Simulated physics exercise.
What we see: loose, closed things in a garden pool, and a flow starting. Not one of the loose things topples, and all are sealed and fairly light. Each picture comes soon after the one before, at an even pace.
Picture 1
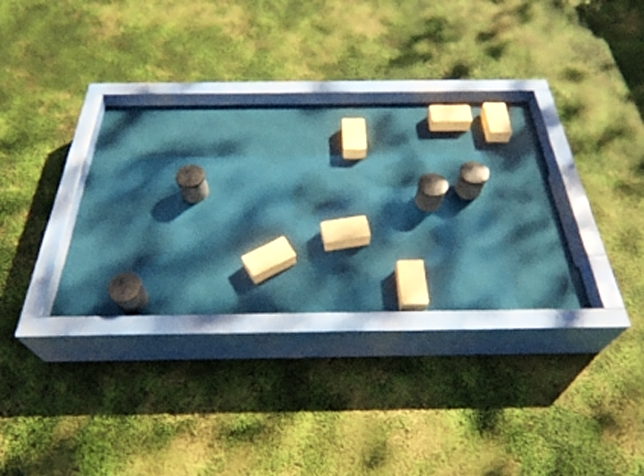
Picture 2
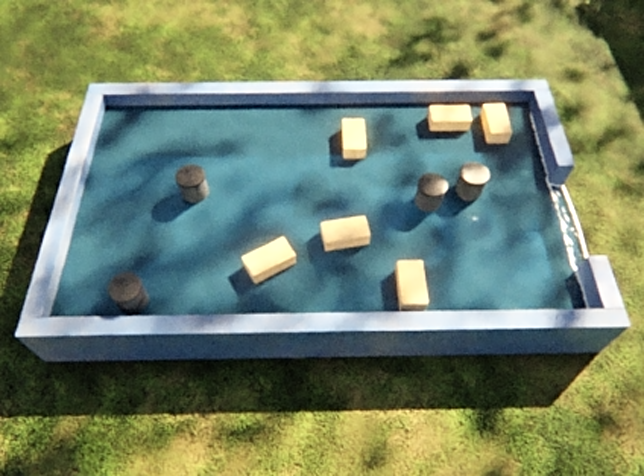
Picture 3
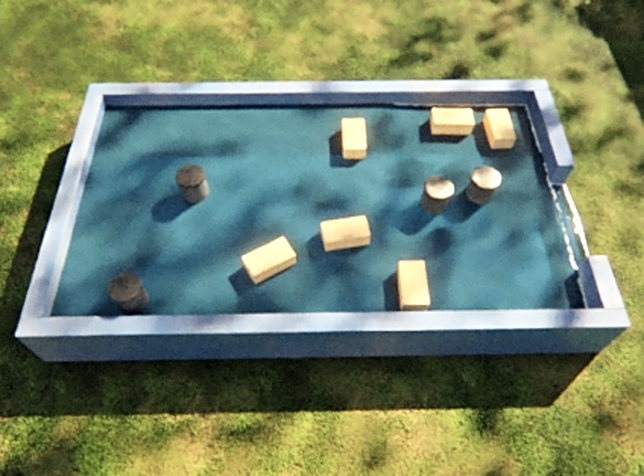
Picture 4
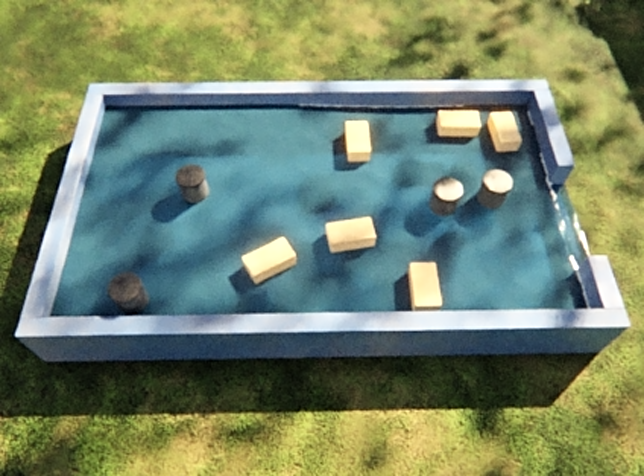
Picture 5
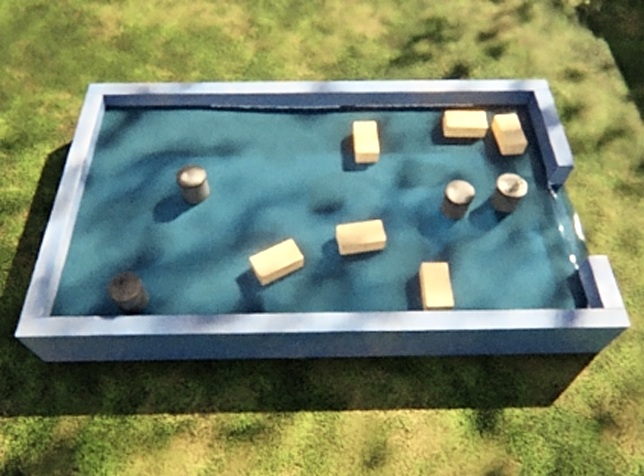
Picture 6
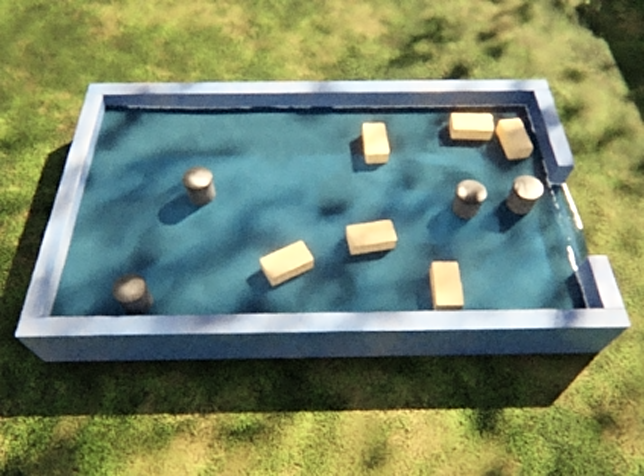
In a garden pool, a gap opens on the right and floating objects drift slowly rightward.
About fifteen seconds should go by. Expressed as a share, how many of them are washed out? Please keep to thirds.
The amount is two thirds and upward.
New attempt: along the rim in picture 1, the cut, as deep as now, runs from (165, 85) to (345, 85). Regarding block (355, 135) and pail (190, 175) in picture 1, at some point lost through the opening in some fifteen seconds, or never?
So, the first one leaves, and the second one leaves as well.
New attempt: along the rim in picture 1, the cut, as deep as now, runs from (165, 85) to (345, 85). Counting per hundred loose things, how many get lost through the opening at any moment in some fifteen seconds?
Roughly 30 in a hundred.
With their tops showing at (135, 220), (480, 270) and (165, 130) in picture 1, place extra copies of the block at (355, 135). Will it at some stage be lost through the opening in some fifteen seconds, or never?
First copy doesn't escape, second copy escapes, third copy doesn't escape.
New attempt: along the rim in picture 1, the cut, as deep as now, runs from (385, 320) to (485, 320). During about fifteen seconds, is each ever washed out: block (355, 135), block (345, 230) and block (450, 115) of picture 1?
My answer, each in turn: Not lost, lost, not lost.
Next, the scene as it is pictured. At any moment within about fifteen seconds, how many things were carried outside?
The total here is 7.
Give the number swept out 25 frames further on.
The count is 6.
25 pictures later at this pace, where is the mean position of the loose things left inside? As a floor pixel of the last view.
Centre of the remaining clutter: Around (350, 255).
A moment on, 1 of 10 are out; 9 afloat.
Next, 3 of 10 are out; 7 afloat.
Later, 6 of 10 are out; 4 afloat.
In the end, 7 of 10 are out; 3 afloat.
